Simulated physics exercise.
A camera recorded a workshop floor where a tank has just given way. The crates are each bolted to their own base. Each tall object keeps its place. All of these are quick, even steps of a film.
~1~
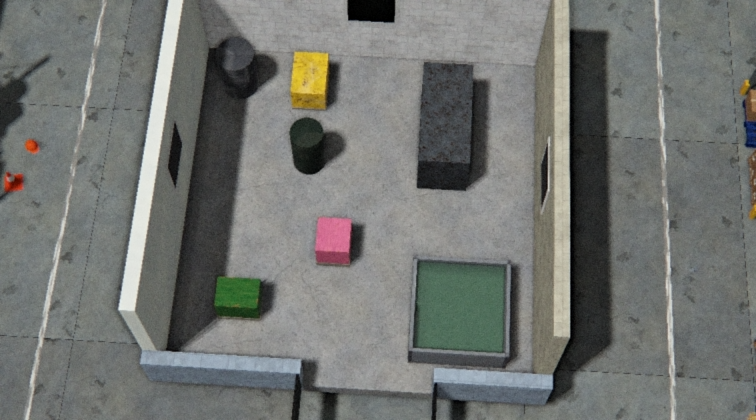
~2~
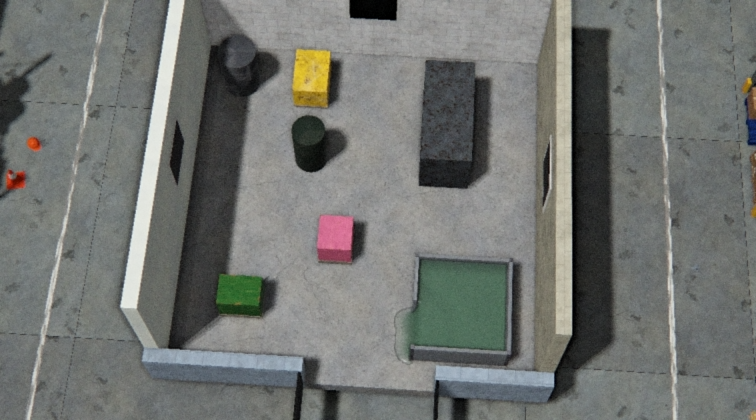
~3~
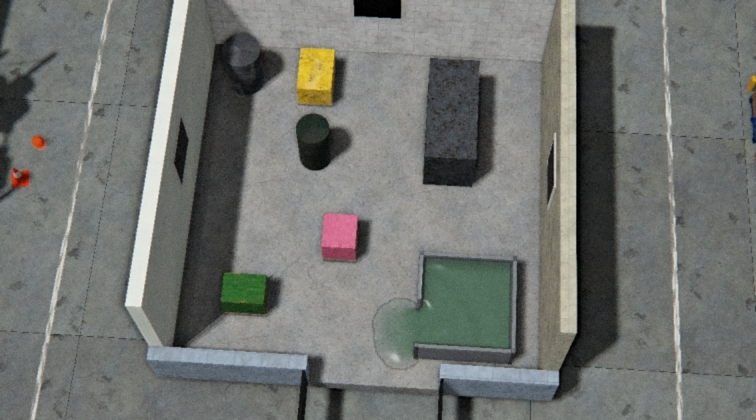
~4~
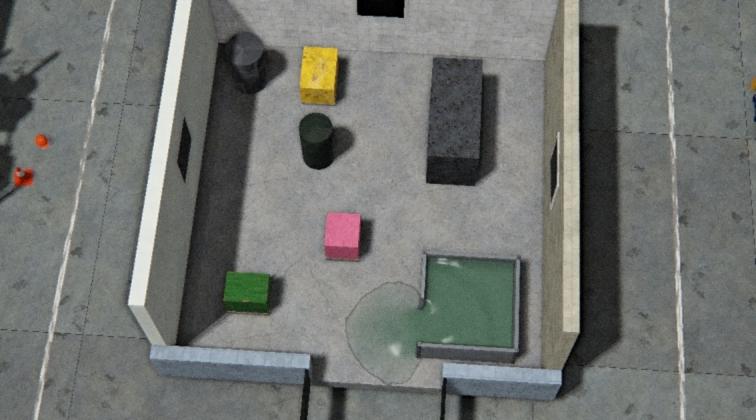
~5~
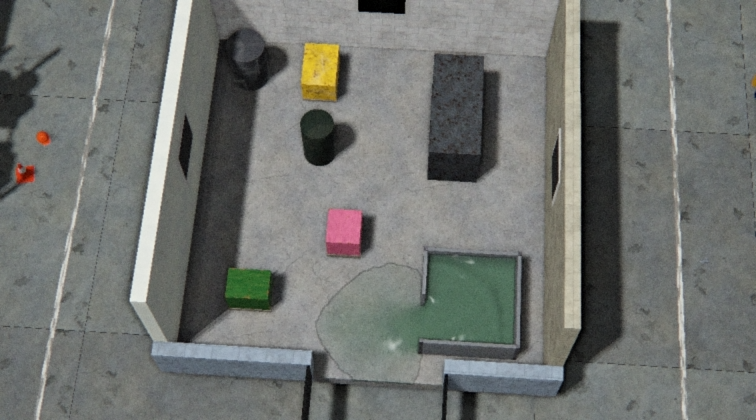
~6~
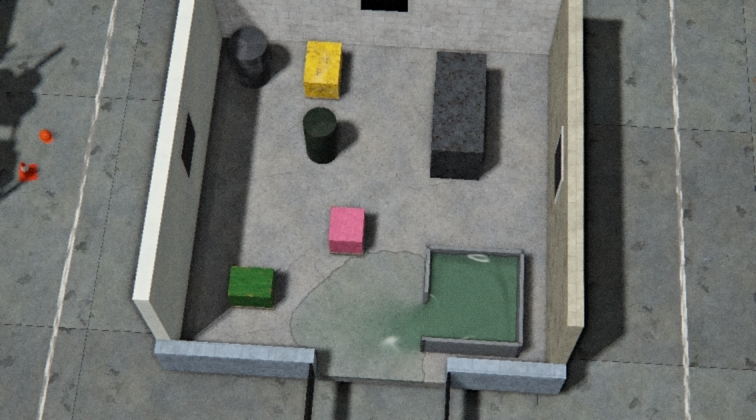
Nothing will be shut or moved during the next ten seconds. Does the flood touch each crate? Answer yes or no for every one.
Green crate: Yes; pink crate: No; yellow crate: Yes.
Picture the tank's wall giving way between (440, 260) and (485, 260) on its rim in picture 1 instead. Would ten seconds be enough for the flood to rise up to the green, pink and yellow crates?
Then green is untouched, pink is untouched and yellow gets flooded.
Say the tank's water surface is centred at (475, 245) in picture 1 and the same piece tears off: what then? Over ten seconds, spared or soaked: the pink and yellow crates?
My reading: Pink crate is wetted, yellow crate is wetted.
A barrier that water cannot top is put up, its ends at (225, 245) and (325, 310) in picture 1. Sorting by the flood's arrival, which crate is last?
Yellow one.
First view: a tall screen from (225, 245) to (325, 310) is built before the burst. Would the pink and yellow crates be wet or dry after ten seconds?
Each crate - pink crate: Flooded; yellow crate: Flooded.
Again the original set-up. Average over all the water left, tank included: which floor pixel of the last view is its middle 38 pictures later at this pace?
Close to (320, 236).
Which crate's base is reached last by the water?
Easy - the yellow-painted one.
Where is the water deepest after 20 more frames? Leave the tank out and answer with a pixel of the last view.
About at (179, 352).
A moment on, water covers 20 % of the floor; the green crate water round its plinth, the pink crate water round its plinth, the yellow crate not reached.
Next, water covers 25 % of the floor; the green crate water round its plinth, the pink crate water round its plinth, the yellow crate not reached.
Then, water covers 35 % of the floor; the green crate water round its plinth, the pink crate water round its plinth, the yellow crate not reached.
Later, water covers 50 % of the floor; the green crate water round its plinth, the pink crate water round its plinth, the yellow crate water round its plinth.
In the end, water covers 70 % of the floor; the green crate was topped, the pink crate stayed above the water, the yellow crate was topped.
